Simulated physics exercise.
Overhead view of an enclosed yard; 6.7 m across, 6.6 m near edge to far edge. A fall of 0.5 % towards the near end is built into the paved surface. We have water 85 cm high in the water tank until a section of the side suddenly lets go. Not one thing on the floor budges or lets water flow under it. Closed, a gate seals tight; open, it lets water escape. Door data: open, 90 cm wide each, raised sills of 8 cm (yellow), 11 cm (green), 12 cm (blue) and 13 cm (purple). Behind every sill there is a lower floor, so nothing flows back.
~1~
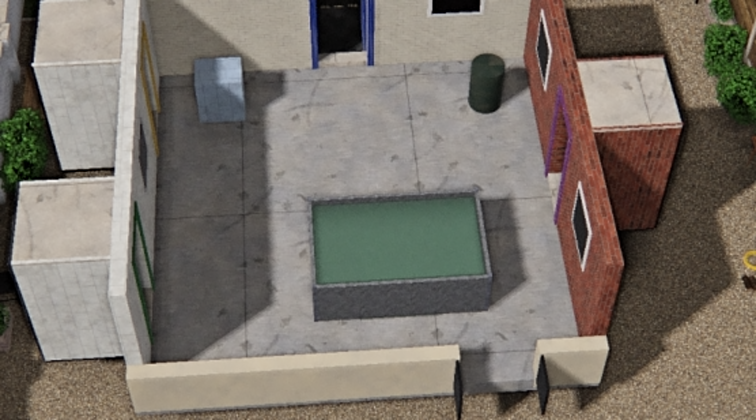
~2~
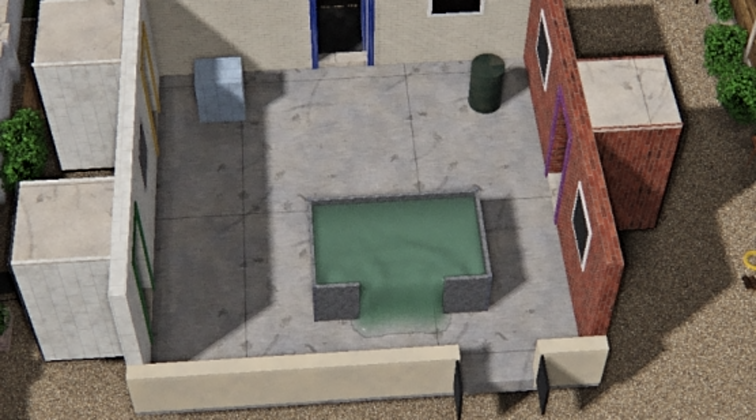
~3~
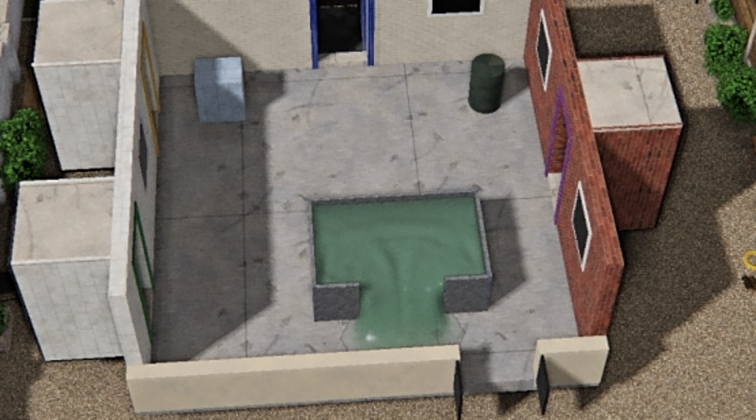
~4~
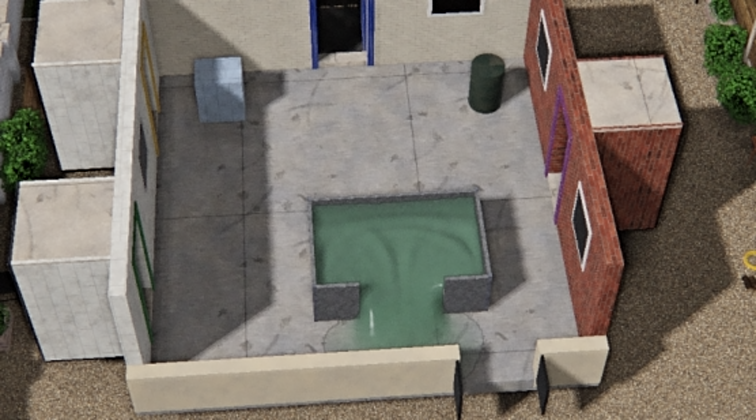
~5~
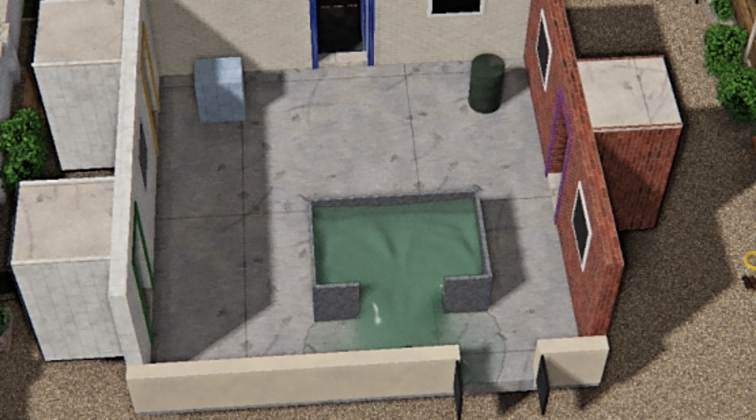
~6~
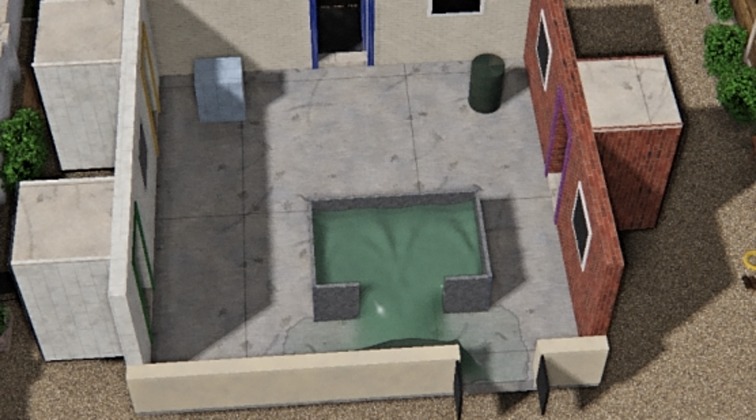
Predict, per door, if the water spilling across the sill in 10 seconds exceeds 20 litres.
Result: The yellow door remains within the limit, the green door breaks the limit, the blue door remains within the limit, the purple door remains within the limit.
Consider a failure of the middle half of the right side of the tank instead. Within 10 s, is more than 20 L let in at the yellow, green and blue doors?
The yellow door comes out less than that, the green door less than that and the blue door less than that.
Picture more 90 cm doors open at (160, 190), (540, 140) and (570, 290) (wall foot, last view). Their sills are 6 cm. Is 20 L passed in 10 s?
Door 1: Lower; door 2: Lower; door 3: Higher.
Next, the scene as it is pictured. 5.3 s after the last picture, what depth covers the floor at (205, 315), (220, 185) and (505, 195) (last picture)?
Depths: About 12, 4 and 6 centimetres.
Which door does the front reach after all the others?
That's the blue door.
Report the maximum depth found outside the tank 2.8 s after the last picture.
Roughly 31 cm.
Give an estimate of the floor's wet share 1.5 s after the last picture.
Near 30 per cent is wet.
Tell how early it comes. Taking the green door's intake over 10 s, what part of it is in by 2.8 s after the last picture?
That works out near 65%.
Then, 0.7 s after the last picture water covers 20 % of the floor and is deepest (62 cm) near (408, 363); yellow door not reached, green door not reached, blue door not reached, purple door not reached.
Then, 1.5 s after the last picture water covers 30 % of the floor and is deepest (42 cm) near (396, 364); yellow door not reached, green door 26 cm at the sill, 28 L in, blue door not reached, purple door not reached.
Then, 2.8 s after the last picture water covers 55 % of the floor and is deepest (31 cm) near (396, 364); yellow door 4 cm at the sill, 0 L in, green door 22 cm at the sill, 105 L in, blue door not reached, purple door 6 cm at the sill, 0 L in.
Then, 5.3 s after the last picture water covers 90 % of the floor and is deepest (18 cm) near (397, 374); yellow door 4 cm at the sill, 0 L in, green door 14 cm at the sill, 160 L in, blue door 11 cm at the sill, 0 L in, purple door 4 cm at the sill, 0 L in.
Then, 9.3 s after the last picture water covers 100 % of the floor and is deepest (14 cm) near (447, 222); yellow door 8 cm at the sill, 7 L in, green door 7 cm at the sill, 165 L in, blue door 7 cm at the sill, 3 L in, purple door 3 cm at the sill, 0 L in.
